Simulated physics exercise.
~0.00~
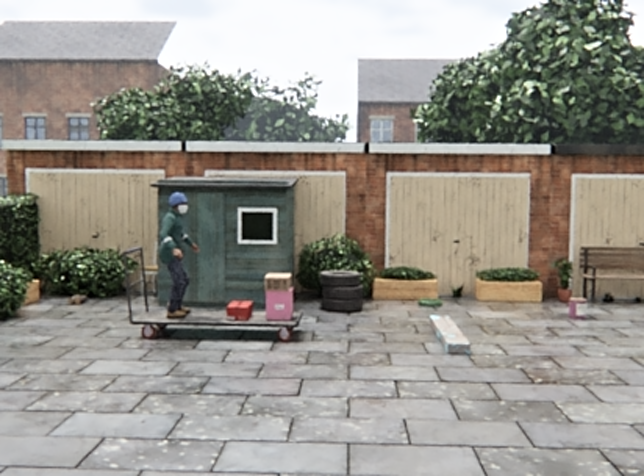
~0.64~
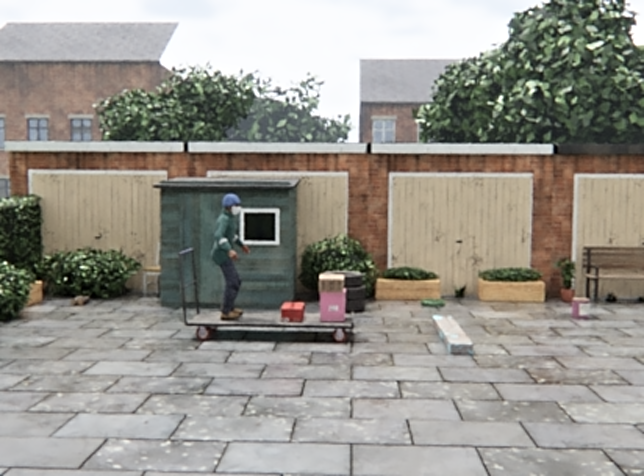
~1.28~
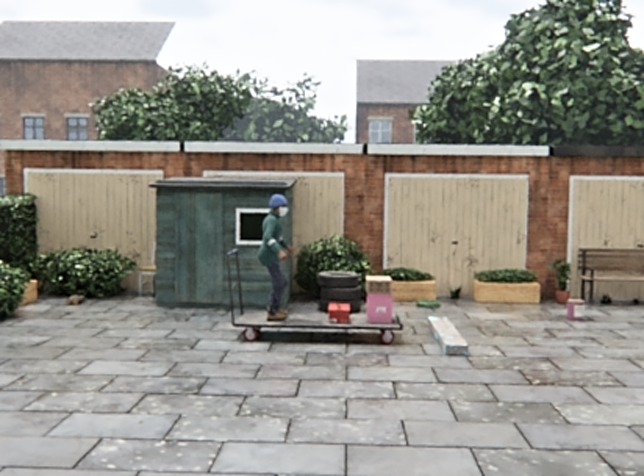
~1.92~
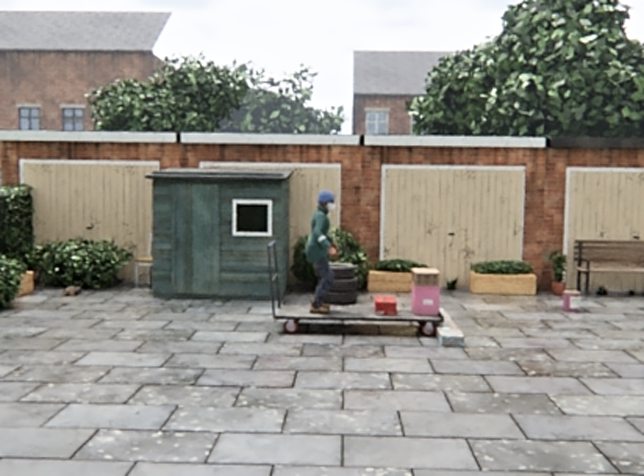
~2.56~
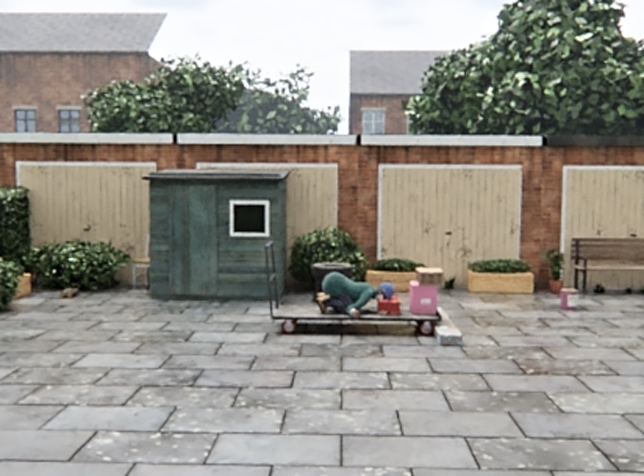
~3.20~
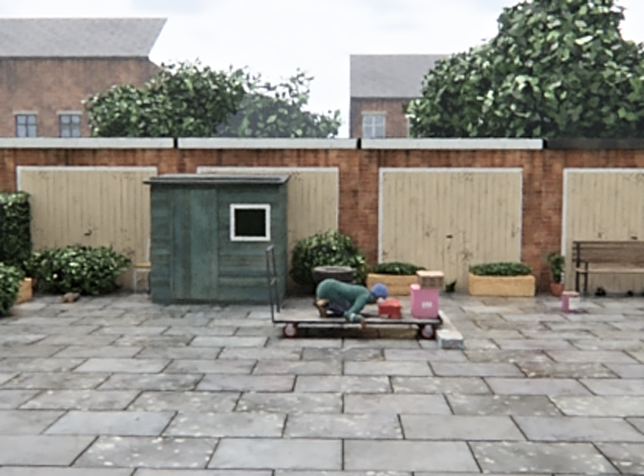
A flatbed trolley carrying a standing figure in a blue hat, a red carton and a brown crate atop a pink tote rolls right past a green shed and stops at a low kerb; the figure crumples forward onto the platform, ending slumped behind the boxes, which stay aboard.
